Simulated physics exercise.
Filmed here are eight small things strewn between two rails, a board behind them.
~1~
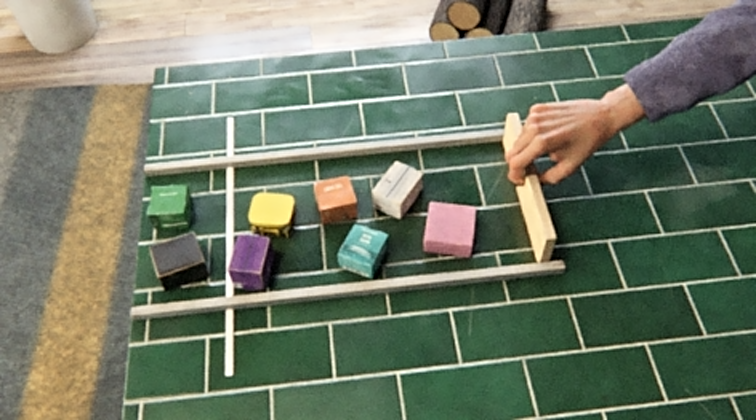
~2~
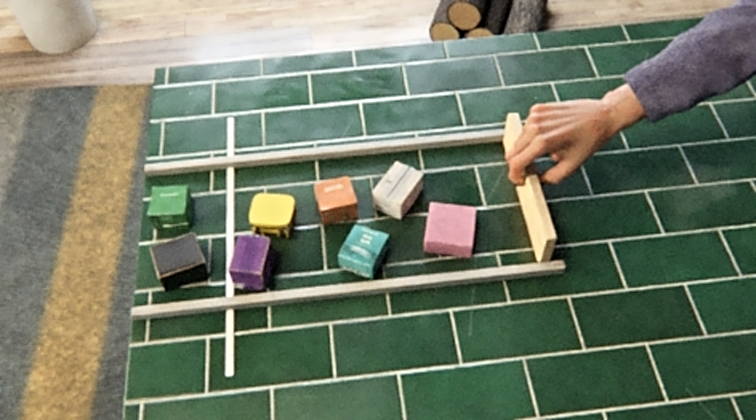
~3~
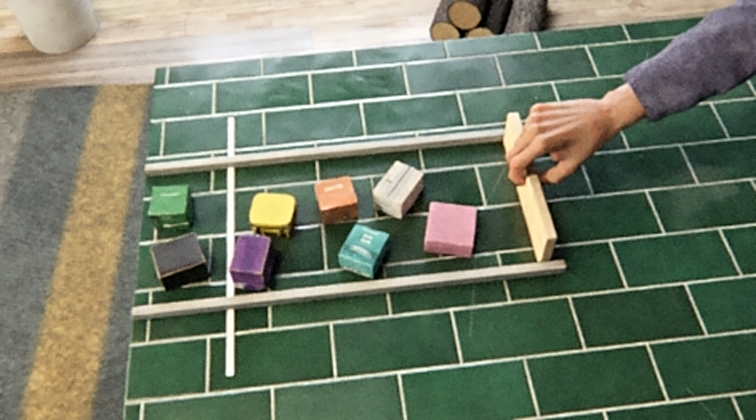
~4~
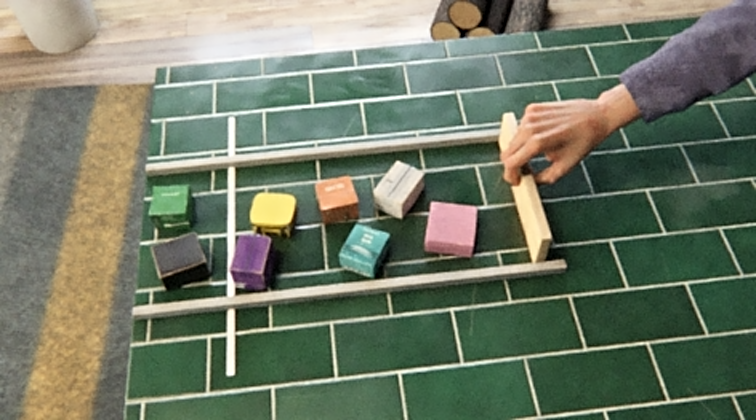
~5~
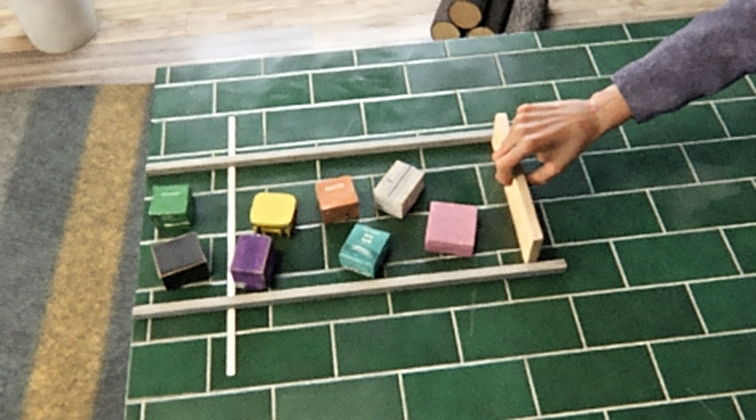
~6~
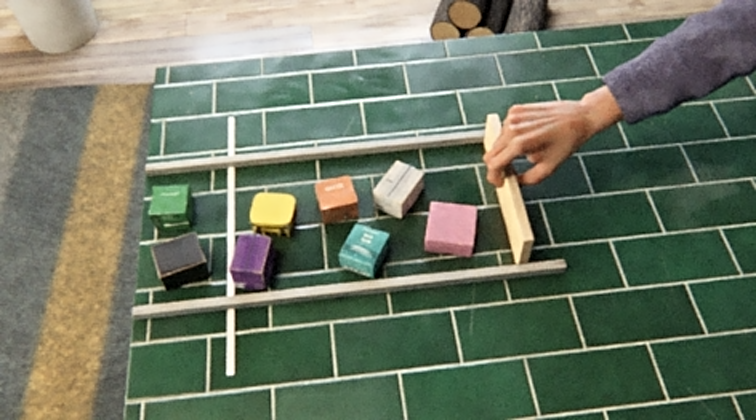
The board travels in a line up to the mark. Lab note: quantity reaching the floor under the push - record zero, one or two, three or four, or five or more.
Recorded: Three or four.
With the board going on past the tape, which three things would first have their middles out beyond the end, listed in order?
The order goes the black block, the green box, and then the purple box.
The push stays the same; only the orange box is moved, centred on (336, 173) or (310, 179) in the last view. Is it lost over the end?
At the first place it rests in place, and at the second it rests in place.
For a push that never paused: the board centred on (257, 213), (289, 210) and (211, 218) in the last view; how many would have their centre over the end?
Going through the three places, I get 2, 0 and 4.
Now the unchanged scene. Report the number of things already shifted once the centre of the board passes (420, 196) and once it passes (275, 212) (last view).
Counts: 3, 8.
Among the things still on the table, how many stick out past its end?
1.
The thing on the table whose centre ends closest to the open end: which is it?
Nearest at the end: The yellow case.
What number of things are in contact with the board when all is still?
Well, it touches 2.
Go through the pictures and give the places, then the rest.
In the first picture, green box (171, 208); black block (180, 262); purple box (252, 262); board (528, 186); tape (230, 230).
In the second picture, black block (180, 262); pink block (450, 230).
In the third picture, purple box (253, 263); white box (399, 190).
In the fourth picture, green box (173, 207); yellow case (274, 216).
In the fifth picture, black block (181, 261); board (516, 186).
In the sixth picture, green box (172, 207); black block (181, 261); purple box (253, 262); board (507, 187); tape (231, 230).
Early on, none off yet; green box at rest near (172, 207); black block at rest near (181, 261); purple box at rest near (253, 262).
A while later, none off yet; green box at rest near (172, 207); black block moving near (169, 261); purple box travelled about its own width near (210, 270).
Finally, the number that fall off is three or four; lost, purple box, black block and green box.
